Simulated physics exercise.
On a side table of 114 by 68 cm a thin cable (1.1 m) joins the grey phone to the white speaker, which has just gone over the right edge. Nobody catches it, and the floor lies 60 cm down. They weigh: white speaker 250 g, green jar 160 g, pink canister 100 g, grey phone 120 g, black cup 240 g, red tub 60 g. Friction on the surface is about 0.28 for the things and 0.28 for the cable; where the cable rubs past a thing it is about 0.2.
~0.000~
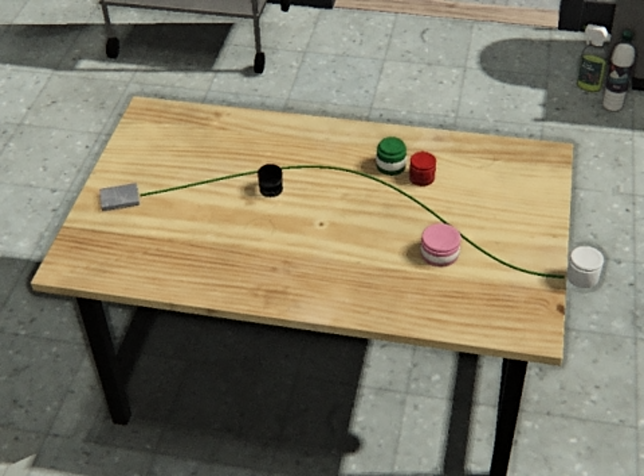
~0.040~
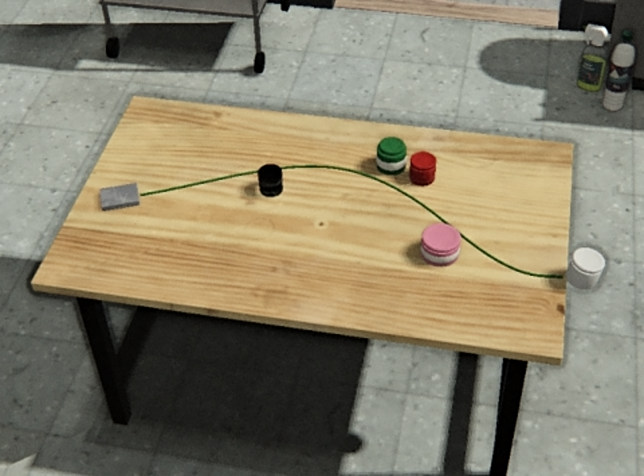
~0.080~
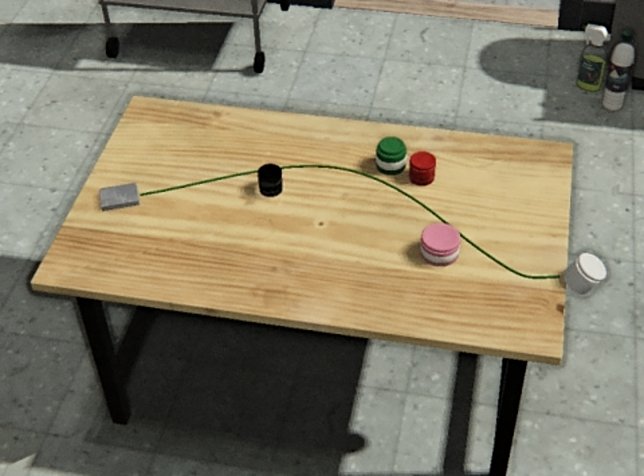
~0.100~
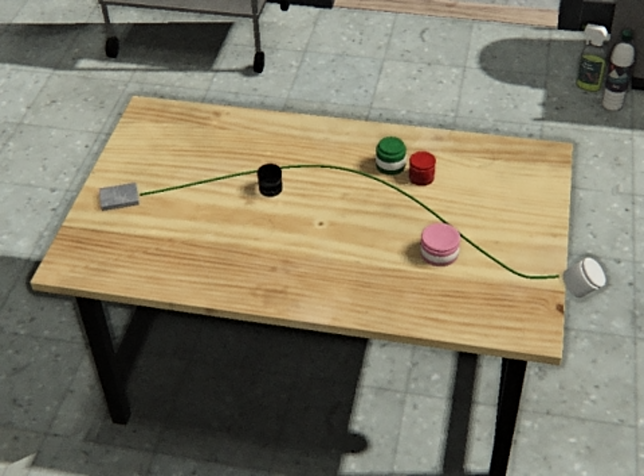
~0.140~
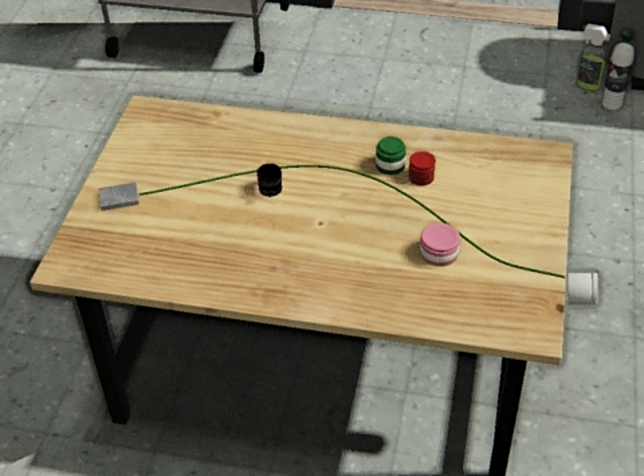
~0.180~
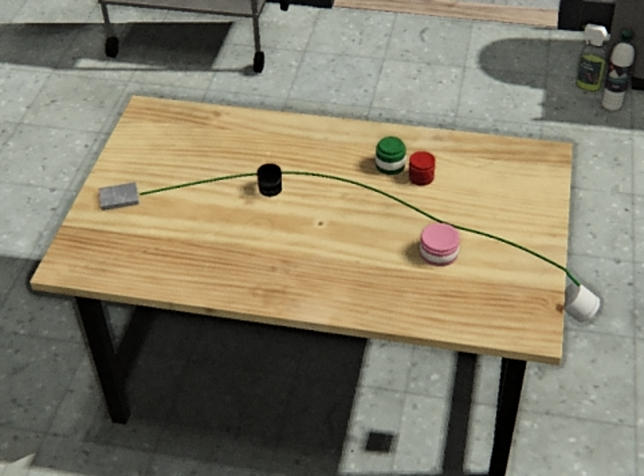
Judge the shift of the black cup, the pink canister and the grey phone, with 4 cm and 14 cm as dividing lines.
In order: The black cup moves a moderate way; the pink canister stays in the low band; the grey phone ends far away.
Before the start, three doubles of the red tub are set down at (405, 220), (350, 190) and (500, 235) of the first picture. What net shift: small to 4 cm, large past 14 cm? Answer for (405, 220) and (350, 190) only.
In that order: Small, large.
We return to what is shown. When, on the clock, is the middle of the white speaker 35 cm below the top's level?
About: 0.44 s.
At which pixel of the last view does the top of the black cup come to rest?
Near (297, 191).
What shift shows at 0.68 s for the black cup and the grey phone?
About: Black cup 10 cm, grey phone 60 cm.
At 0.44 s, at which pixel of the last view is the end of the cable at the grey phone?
Near (241, 187).
After 0.4 s, the cable's tail end at (241, 187); grey phone 24 cm off its start, black cup 4 cm off its start, white speaker over the edge.
After 0.7 s, the cable's tail end at (361, 189); grey phone 57 cm off its start, black cup 9 cm off its start, white speaker over the edge.
After 0.9 s, the cable's tail end at (423, 184); grey phone 67 cm off its start at (403, 179), black cup 10 cm off its start at (297, 191), white speaker over the edge.
After 1.2 s, the cable's tail end at (423, 184); grey phone 67 cm off its start, black cup 10 cm off its start, white speaker over the edge.
After 2.4 s, the cable's tail end at (423, 184); grey phone 67 cm off its start at (403, 179), black cup 10 cm off its start at (297, 191), pink canister 0 cm off its start at (441, 236), white speaker over the edge.
